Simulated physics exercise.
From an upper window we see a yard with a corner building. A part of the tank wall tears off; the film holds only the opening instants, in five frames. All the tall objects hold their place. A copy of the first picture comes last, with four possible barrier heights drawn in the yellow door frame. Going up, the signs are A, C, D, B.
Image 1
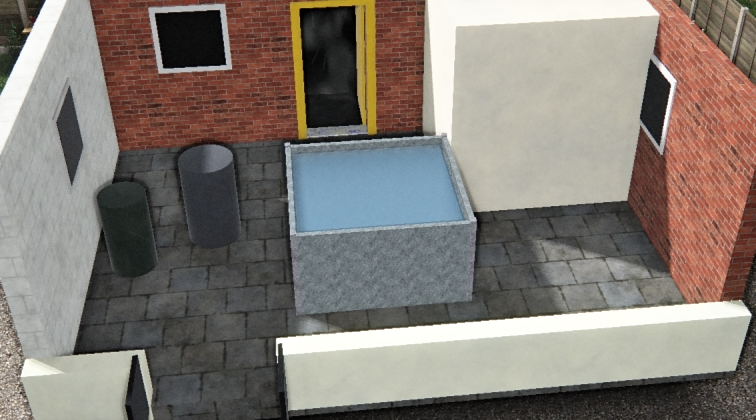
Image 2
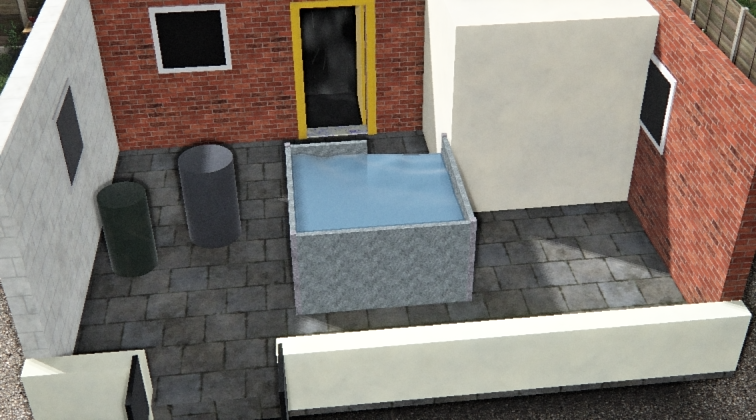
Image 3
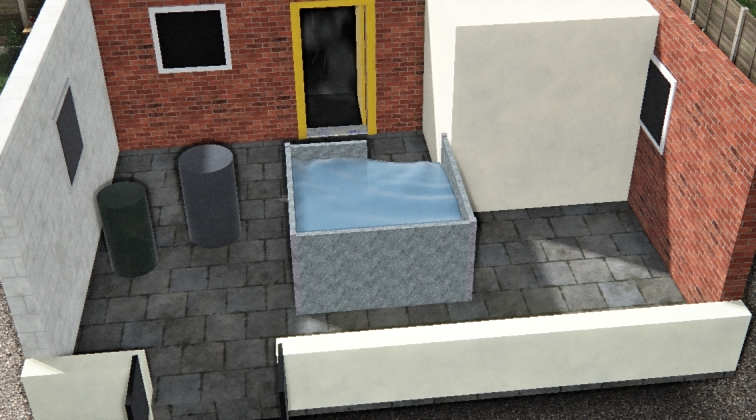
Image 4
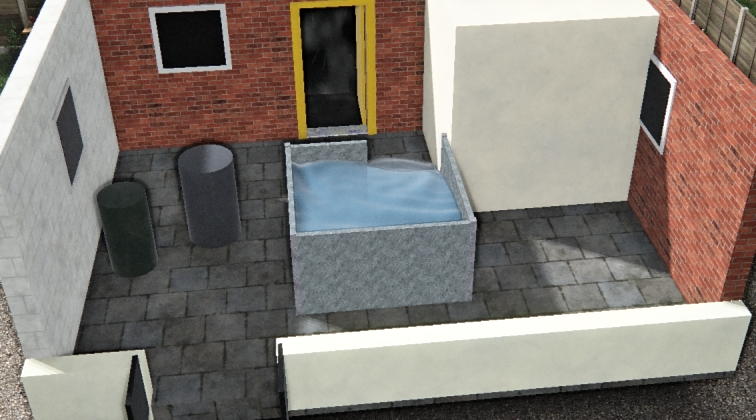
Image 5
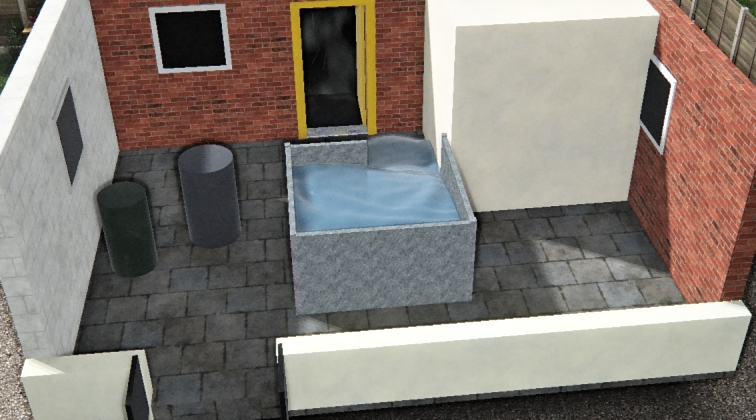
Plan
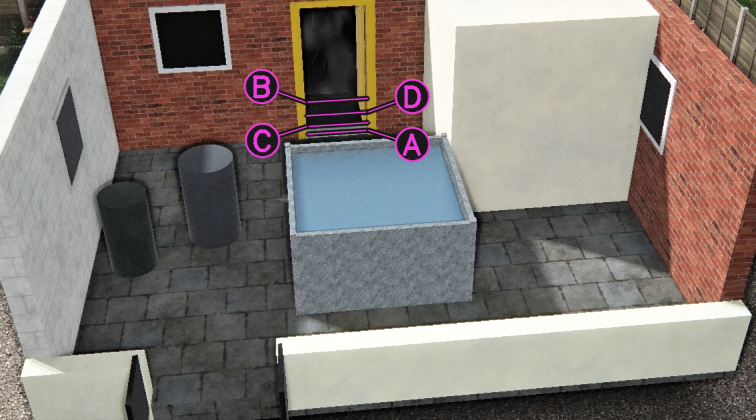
We see a walled yard from above, with water at rest in a square grey tank; part of the tank's back wall disappears, the water inside ripples and sinks, and some spreads across the paving behind it, near the yellow doorway.
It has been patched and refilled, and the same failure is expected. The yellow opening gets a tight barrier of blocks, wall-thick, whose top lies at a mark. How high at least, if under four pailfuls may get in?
B is the one.
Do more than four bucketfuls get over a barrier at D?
Yes, that goes wrong.
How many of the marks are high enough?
One of them.
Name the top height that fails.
D.
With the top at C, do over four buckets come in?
Yes, that goes wrong.
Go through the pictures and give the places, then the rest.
Water in the tank at rest, its middle at (375, 187); foot of the yellow doorway at (338, 136); open gate at (210, 340), in the first frame.
Water covers 1 % of the ground, its front hidden from here, in the second frame.
Water covers 3 % of the ground, its front hidden from here, in the third frame.
Water covers 6 % of the ground, its front hidden from here, in the fourth frame.
Front seen at (394, 136), 11 % of the ground wet, in the fifth frame.
On the marked copy, A at (338, 132); B at (336, 100); C at (337, 124); D at (337, 113); from the bottom up A, C, D, B.
With A, dozens of bucketfuls pour in.
With B, a splash gets over, under a bucket.
With C, dozens of bucketfuls pour in.
With D, about 9 bucketfuls get in.
